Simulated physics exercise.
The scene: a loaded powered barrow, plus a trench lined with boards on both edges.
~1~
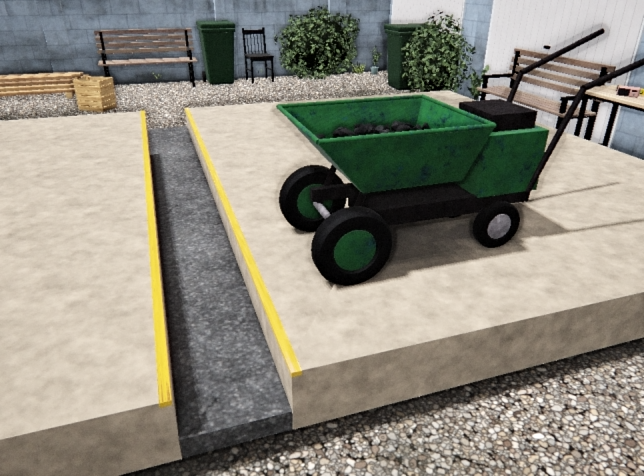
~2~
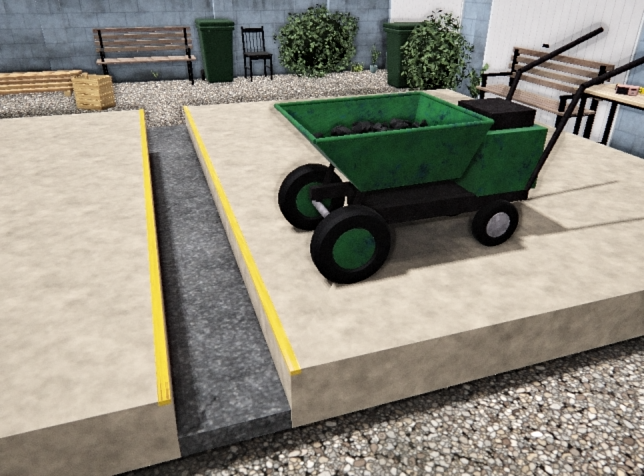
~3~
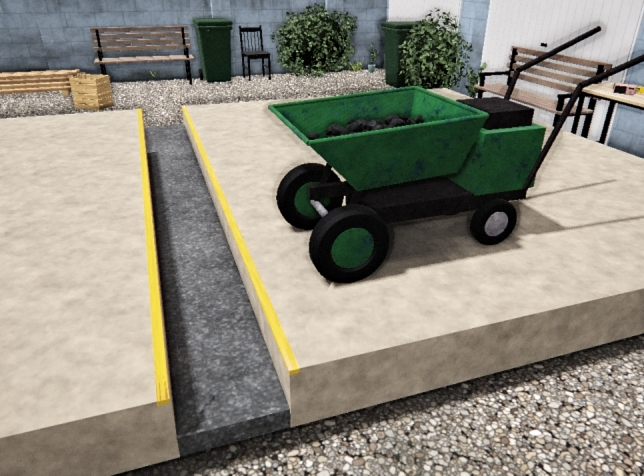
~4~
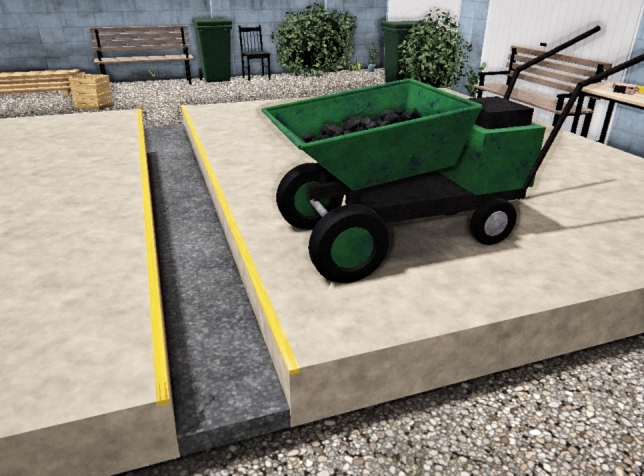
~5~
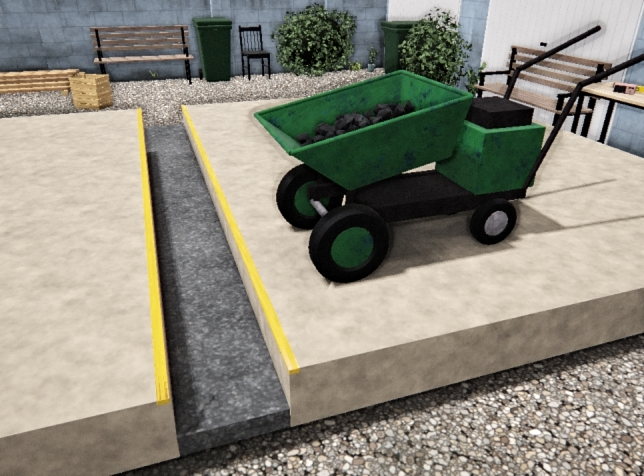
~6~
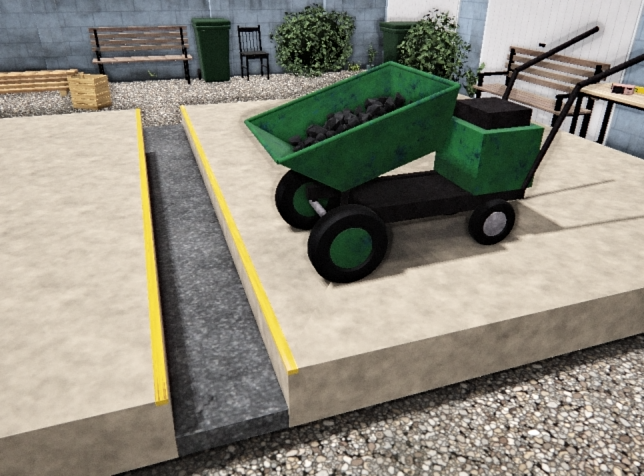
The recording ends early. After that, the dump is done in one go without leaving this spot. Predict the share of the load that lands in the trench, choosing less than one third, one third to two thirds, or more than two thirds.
I expect a trench portion higher than two thirds.
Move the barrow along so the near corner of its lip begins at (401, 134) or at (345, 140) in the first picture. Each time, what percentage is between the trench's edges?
The first stopping place yields 50 % and the other yields 100 %.
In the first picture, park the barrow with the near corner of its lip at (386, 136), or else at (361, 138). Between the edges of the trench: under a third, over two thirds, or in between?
Spot one gives more than two thirds, spot two gives above two thirds.
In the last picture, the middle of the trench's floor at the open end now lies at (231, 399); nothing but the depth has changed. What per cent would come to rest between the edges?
Roughly 90 in a hundred.
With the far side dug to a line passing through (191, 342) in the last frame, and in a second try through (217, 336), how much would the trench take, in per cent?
70 % then 40 %, roughly.
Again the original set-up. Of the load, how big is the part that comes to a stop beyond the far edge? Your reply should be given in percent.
0 per cent.
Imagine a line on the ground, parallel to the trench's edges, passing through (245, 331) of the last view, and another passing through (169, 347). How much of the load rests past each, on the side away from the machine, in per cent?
About 90 % and 0 %.
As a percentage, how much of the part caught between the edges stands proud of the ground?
My estimate would be close to 0 per cent.
Shortly afterwards, skip tipped steeply; the whole lot in the skip.
Next, skip tipped steeply; all but a few in the skip; a little in or heaped over the trench; only a few falling.
Some moments later, skip tipped right over; a little in the skip; all but a few in or heaped over the trench; only a few beyond it.
In the end, skip tipped right over; all but a few in or heaped over the trench; only a few beyond it.
